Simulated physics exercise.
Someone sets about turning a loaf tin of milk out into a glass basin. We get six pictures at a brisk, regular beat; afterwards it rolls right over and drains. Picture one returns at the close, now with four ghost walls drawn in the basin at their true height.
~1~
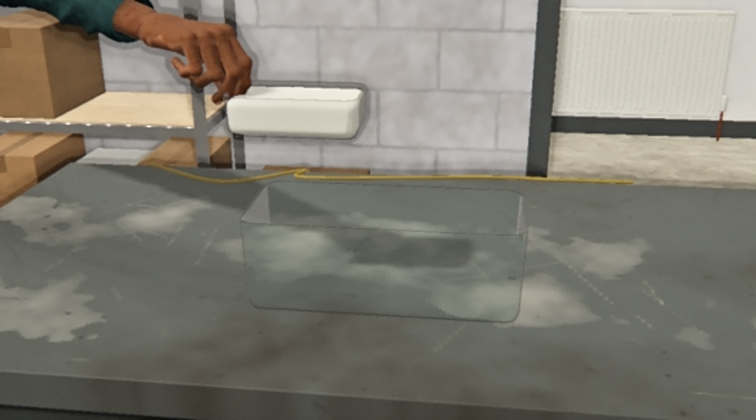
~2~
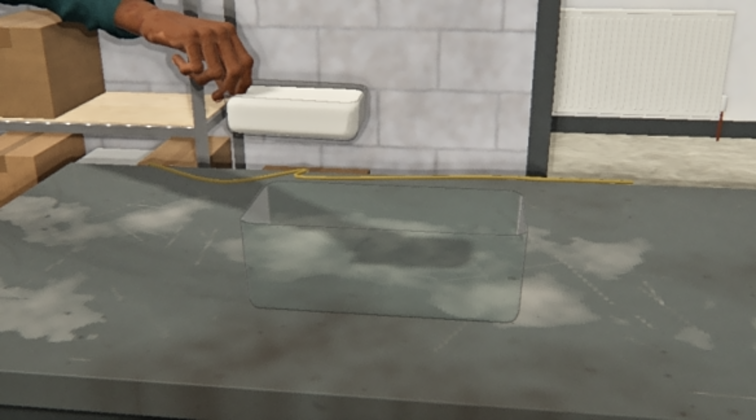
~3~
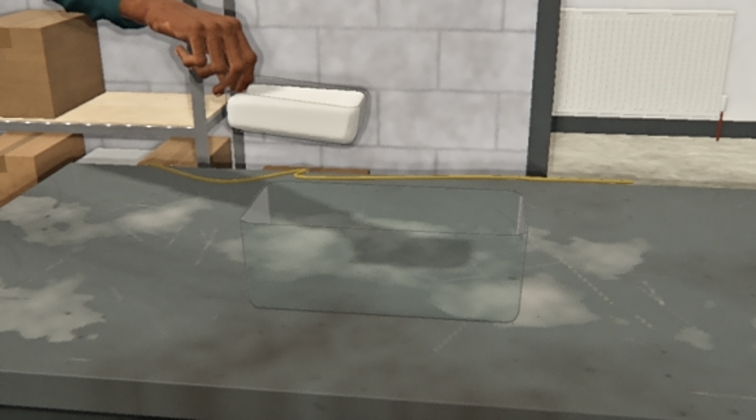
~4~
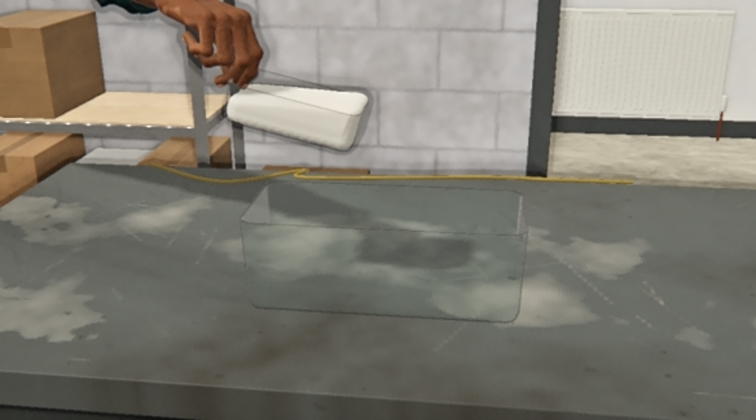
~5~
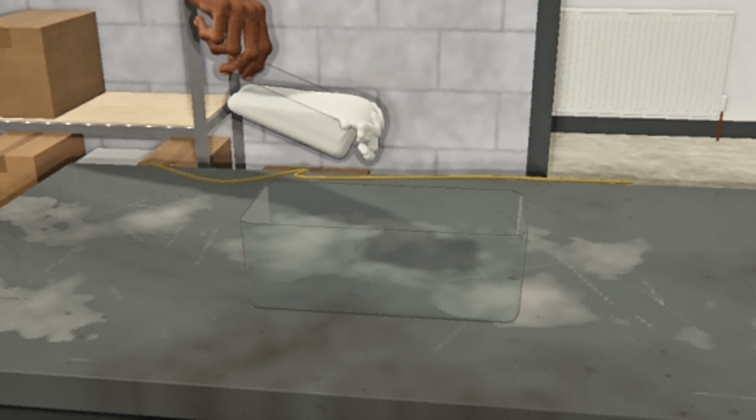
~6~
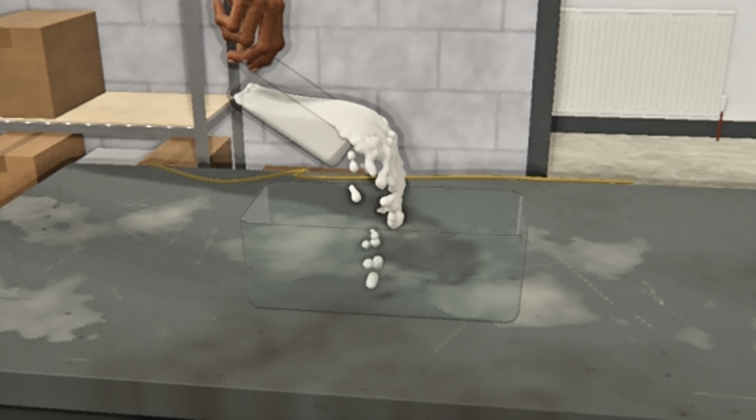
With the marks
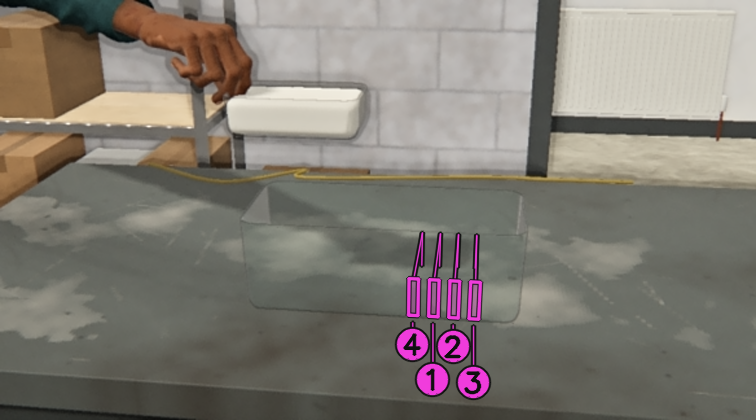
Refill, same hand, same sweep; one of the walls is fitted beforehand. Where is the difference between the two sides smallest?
Go for 4.
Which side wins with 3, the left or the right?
The left one.
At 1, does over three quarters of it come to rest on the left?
Yes, it does.
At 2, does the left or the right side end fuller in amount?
More ends on the left.
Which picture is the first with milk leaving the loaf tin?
Picture 4.
On the marked copy, 1 at (432, 323); 2 at (453, 324); 3 at (473, 326); 4 at (412, 322).
Choosing 1, about 95 % ends left of the wall and 4 % right of it.
Choosing 2, about 97 % ends left of the wall and 2 % right of it.
Choosing 3, about 96 % ends left of the wall and 2 % right of it.
Choosing 4, about 50 % ends left of the wall and 48 % right of it.
